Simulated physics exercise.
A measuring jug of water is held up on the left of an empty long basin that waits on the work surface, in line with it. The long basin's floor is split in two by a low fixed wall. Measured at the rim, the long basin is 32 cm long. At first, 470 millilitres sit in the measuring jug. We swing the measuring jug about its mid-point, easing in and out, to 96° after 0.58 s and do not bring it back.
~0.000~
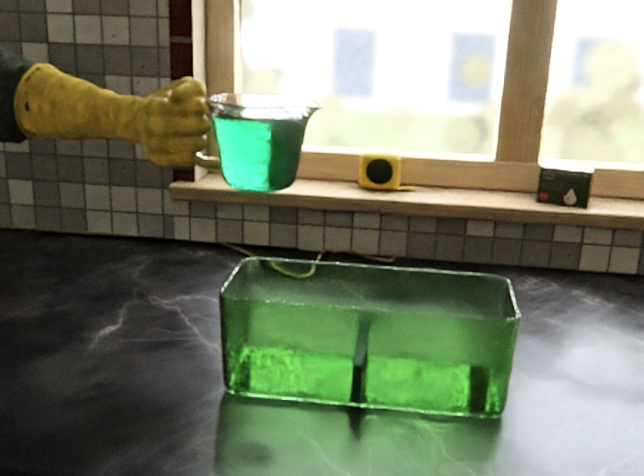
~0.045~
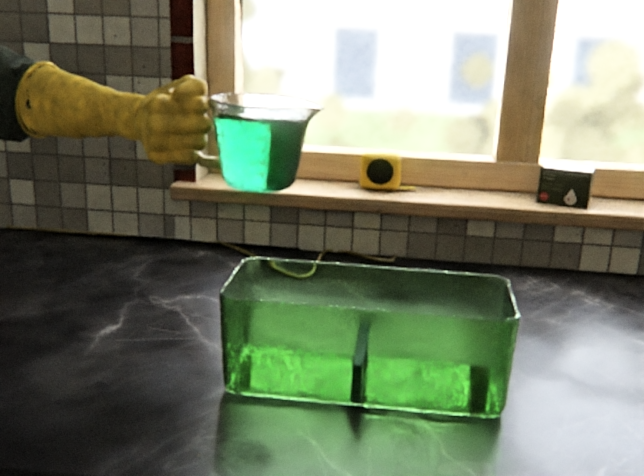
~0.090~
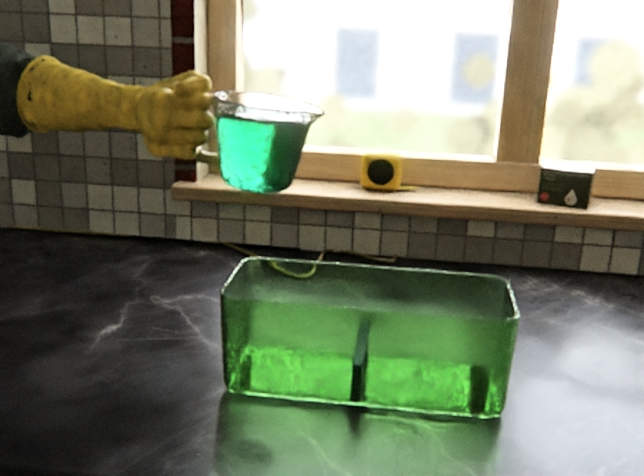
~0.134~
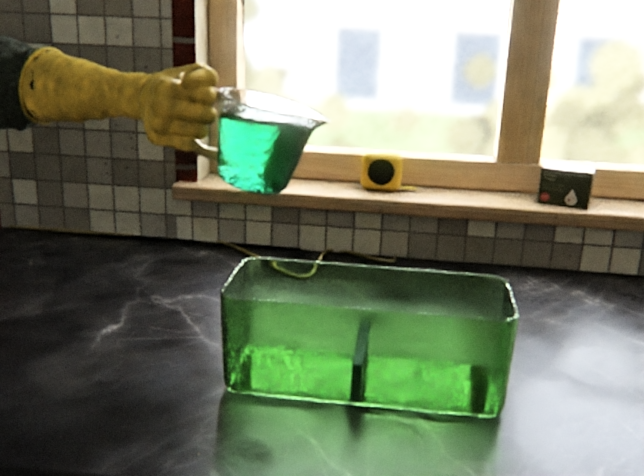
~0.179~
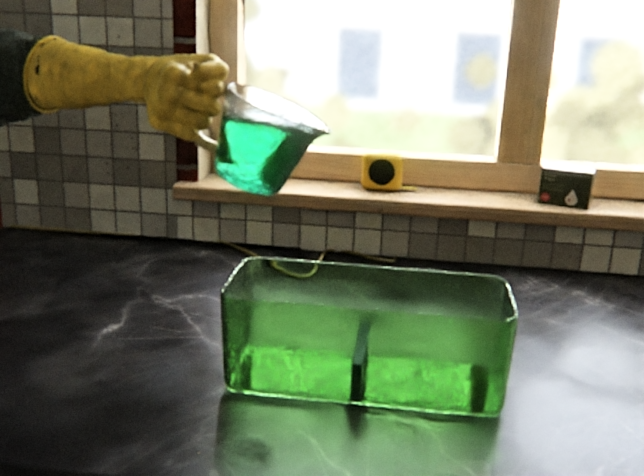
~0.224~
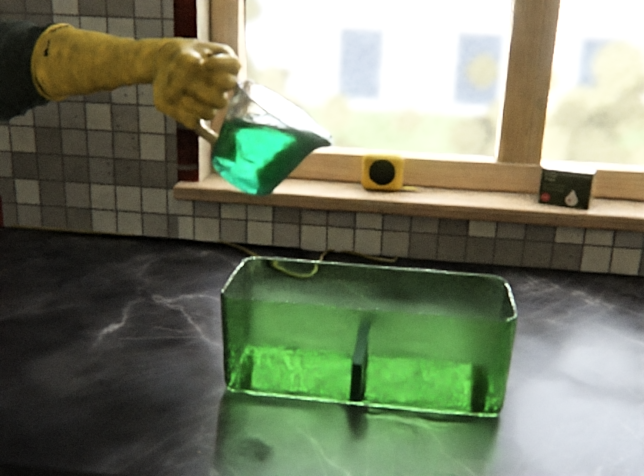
A yellow-gloved hand tilts a glass jug of green liquid rightward above a clear green-tinted basin.
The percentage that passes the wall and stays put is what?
It is about 60 per cent.
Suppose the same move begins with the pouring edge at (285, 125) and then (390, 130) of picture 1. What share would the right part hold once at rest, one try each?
About 5 %, then about 95 %.
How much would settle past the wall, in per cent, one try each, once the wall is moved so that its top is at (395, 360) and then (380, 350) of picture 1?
Result: 10 per cent, then 20 per cent.
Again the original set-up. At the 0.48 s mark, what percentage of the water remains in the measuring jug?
Close to 44 in a hundred.
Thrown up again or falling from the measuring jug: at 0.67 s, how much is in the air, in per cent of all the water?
Around 16 percent of it is airborne.
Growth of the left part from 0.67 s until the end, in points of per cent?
Roughly 14 per cent.
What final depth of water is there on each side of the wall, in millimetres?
The left side settles near 10 mm and the right side near 14 mm.
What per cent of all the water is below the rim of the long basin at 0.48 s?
Roughly 20 percent.
By 0.48 s the tilt is 89° and 44 per cent is still to pour, 2 is left of the wall and 18 right of it.
By 0.67 s the tilt is 96° and 8 per cent is still to pour, 25 is left of the wall and 51 right of it.
By 0.87 s the tilt is 96° and 1 per cent is still to pour, 36 is left of the wall and 60 right of it.
By 1.08 s the tilt is 96° and 0 per cent is still to pour, 39 is left of the wall and 59 right of it.
At rest 39 per cent lies left of the wall, 60 right of it and 2 outside.
